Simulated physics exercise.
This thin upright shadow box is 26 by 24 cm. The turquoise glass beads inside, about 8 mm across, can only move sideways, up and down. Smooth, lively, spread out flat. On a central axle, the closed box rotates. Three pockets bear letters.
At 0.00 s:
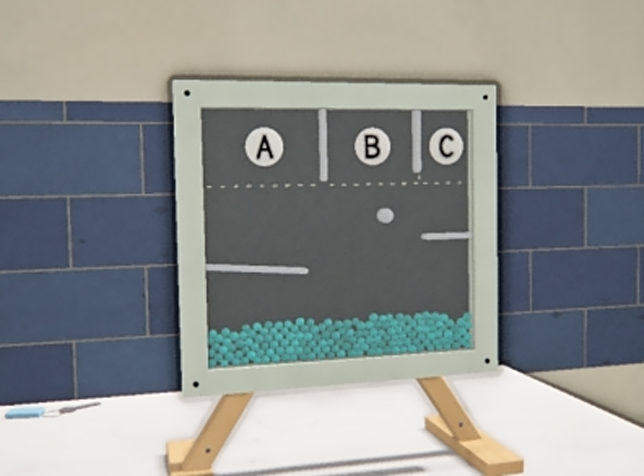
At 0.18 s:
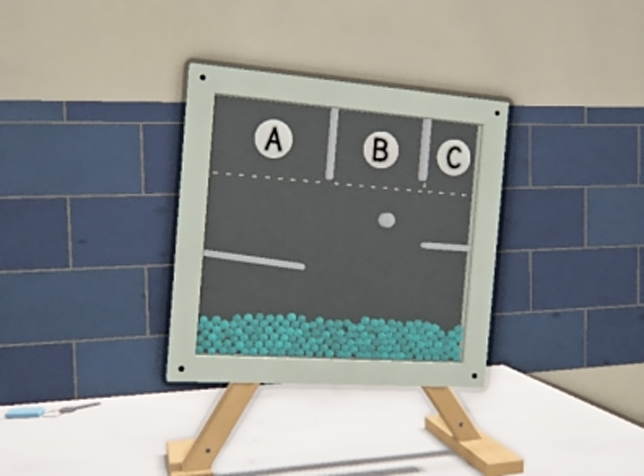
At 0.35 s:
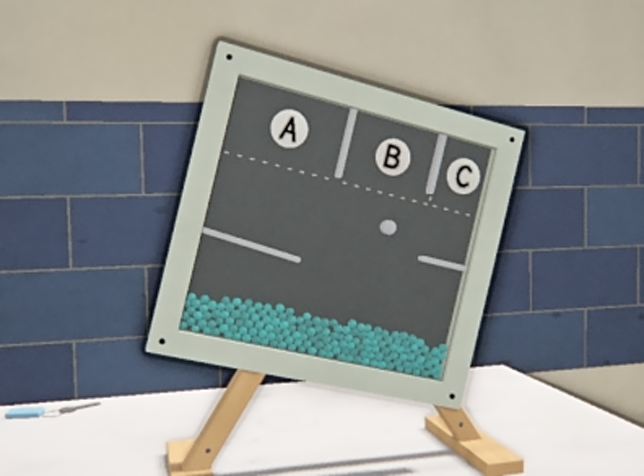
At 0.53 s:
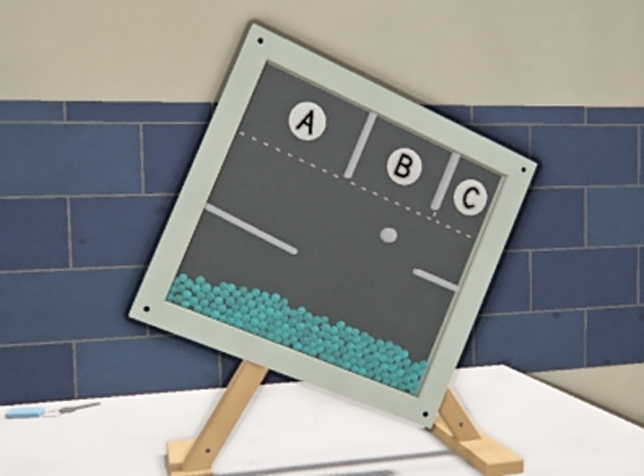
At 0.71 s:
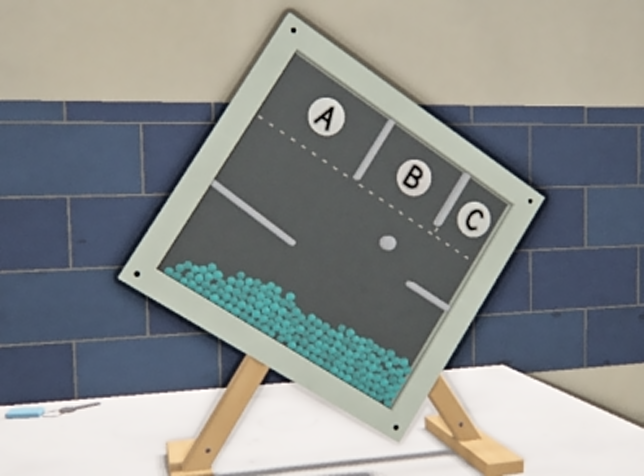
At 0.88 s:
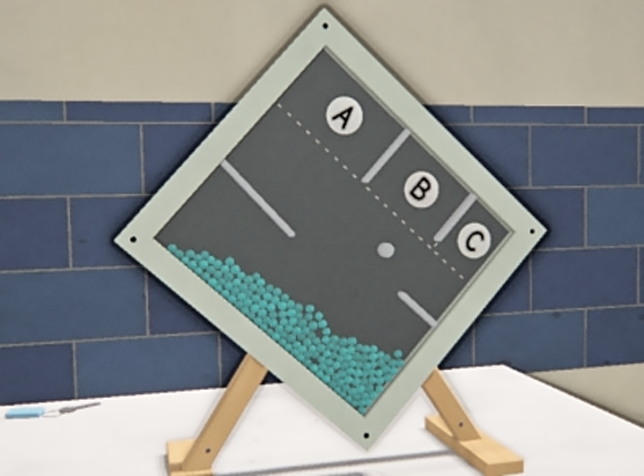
A square, pale-framed box on a wooden stand starts level, with turquoise beads spread along its bottom below compartments labelled A, B and C. It rotates steadily clockwise until it sits almost like a diamond, while the beads shift within it, their surface coming to slope down toward the right.
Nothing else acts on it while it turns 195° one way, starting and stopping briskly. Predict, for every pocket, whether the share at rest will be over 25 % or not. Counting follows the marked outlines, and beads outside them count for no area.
A: Not over; B: Over; C: Over.
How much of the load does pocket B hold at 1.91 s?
About 0 percent.
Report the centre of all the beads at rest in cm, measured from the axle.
Offset approx. 7 cm left, 7 cm below.
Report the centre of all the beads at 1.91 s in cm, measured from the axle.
Offset approx. 8 cm left, 8 cm below.
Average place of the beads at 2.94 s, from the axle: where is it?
Left: About 8 cm; below: About 6 cm.
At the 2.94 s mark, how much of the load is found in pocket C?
About 35 percent of the load.
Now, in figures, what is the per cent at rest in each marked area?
Pocket A: 5; pocket B: 55; pocket C: 40.
After 1.91 s, it stands 98° clockwise; the beads' middle is 8 cm left of and 8 cm below the centre; nothing in the marked areas.
After 2.94 s, it stands 152° clockwise; the beads' middle is 8 cm left of and 6 cm below the centre; B 10 %, C 35 %.
After 3.82 s, it has come round 195° clockwise; the beads' middle is 8 cm left of and 6 cm below the centre; B 45 %, C 40 %.
At rest by 5.0 s, it has come round 195° clockwise; A 5 %, B 55 %, C 40 %.
